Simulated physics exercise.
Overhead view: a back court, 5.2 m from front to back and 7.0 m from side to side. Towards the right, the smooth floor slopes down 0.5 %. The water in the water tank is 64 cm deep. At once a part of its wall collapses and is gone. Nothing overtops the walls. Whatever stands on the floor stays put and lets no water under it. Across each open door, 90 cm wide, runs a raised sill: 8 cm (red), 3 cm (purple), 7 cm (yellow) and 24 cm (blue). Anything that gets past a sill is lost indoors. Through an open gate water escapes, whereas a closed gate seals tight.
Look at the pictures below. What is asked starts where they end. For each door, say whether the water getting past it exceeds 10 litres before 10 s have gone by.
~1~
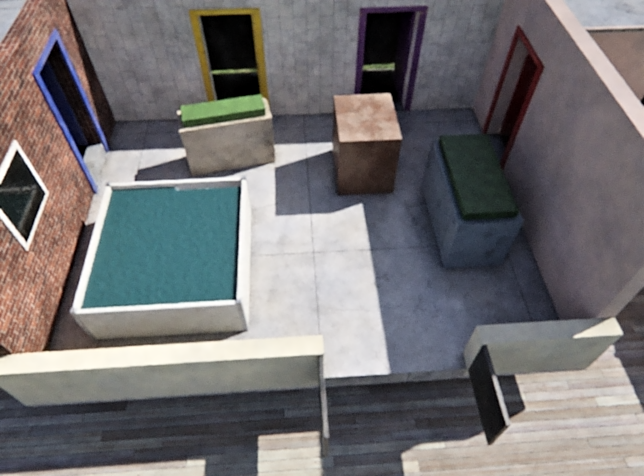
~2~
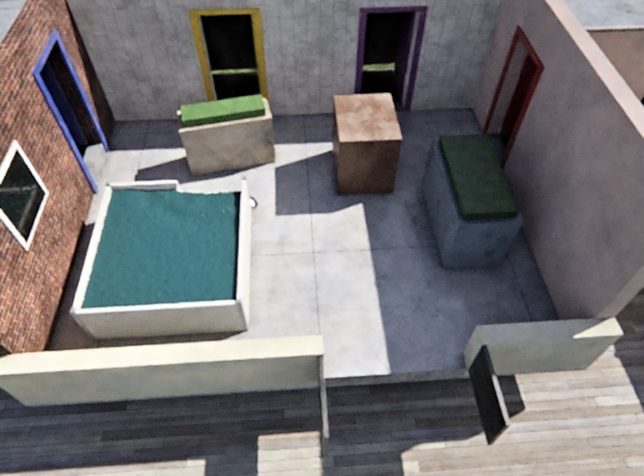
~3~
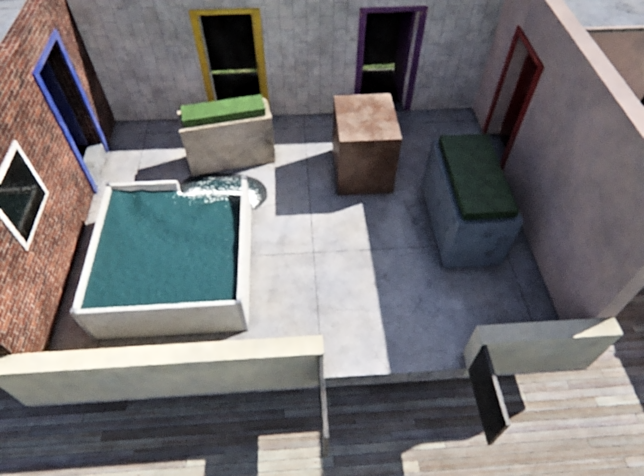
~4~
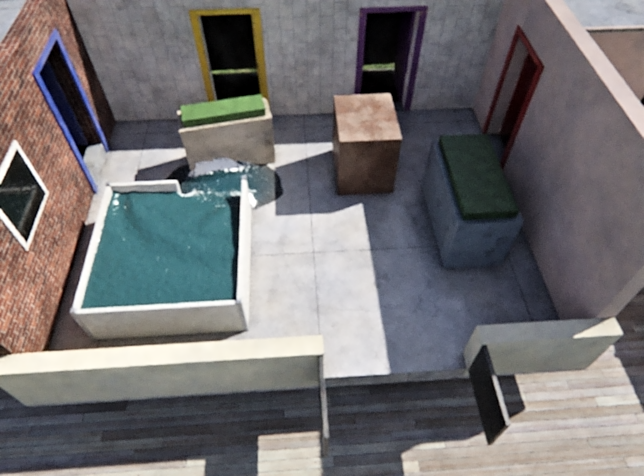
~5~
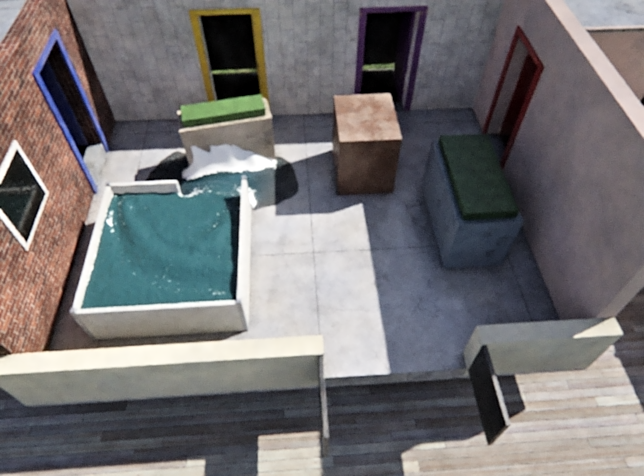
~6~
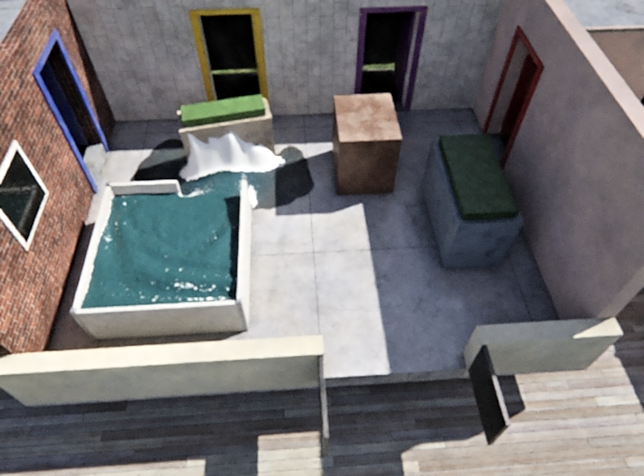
By that time: The red door stays at or below 10 litres; the purple door exceeds 10 litres; the yellow door exceeds 10 litres; the blue door stays at or below 10 litres.
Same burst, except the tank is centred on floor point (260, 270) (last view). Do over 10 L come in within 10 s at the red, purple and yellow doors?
Red goes beyond, purple goes beyond, yellow goes beyond, judged against that limit.
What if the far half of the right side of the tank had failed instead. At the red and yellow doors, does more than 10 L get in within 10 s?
Checking each door against the limit: Red tops it, yellow does not exceed it.
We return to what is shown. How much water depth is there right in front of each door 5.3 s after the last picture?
Depths in cm: Red 7, purple 6, yellow 14, blue 13.
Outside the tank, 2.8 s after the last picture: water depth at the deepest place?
It gets to some 30 cm.
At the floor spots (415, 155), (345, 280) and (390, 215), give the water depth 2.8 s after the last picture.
Around 1 cm, 3 cm and 1 cm, in the order given.
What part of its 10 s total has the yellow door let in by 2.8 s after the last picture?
Some 0 per cent by then.
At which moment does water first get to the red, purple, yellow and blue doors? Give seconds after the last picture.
Arrival times: Red 2.8 seconds, purple 1.1 seconds, yellow 2.0 seconds, blue 0.6 seconds.
Then, 0.7 s after the last picture water covers 20 % of the floor and is deepest (54 cm) near (225, 174); red door not reached, purple door not reached, yellow door not reached, blue door 10 cm at the sill, 0 L in.
Then, 1.5 s after the last picture water covers 35 % of the floor and is deepest (44 cm) near (204, 175); red door not reached, purple door 9 cm at the sill, 4 L in, yellow door not reached, blue door 19 cm at the sill, 0 L in.
Then, 2.8 s after the last picture water covers 75 % of the floor and is deepest (30 cm) near (204, 175); red door not reached, purple door 7 cm at the sill, 23 L in, yellow door 6 cm at the sill, 0 L in, blue door 16 cm at the sill, 0 L in.
Then, 5.3 s after the last picture water covers 95 % of the floor and is deepest (18 cm) near (327, 177); red door 7 cm at the sill, 1 L in, purple door 6 cm at the sill, 42 L in, yellow door 14 cm at the sill, 45 L in, blue door 13 cm at the sill, 0 L in.
Then, 9.3 s after the last picture water covers 100 % of the floor and is deepest (13 cm) near (327, 177); red door 8 cm at the sill, 3 L in, purple door 5 cm at the sill, 72 L in, yellow door 9 cm at the sill, 86 L in, blue door 7 cm at the sill, 0 L in.
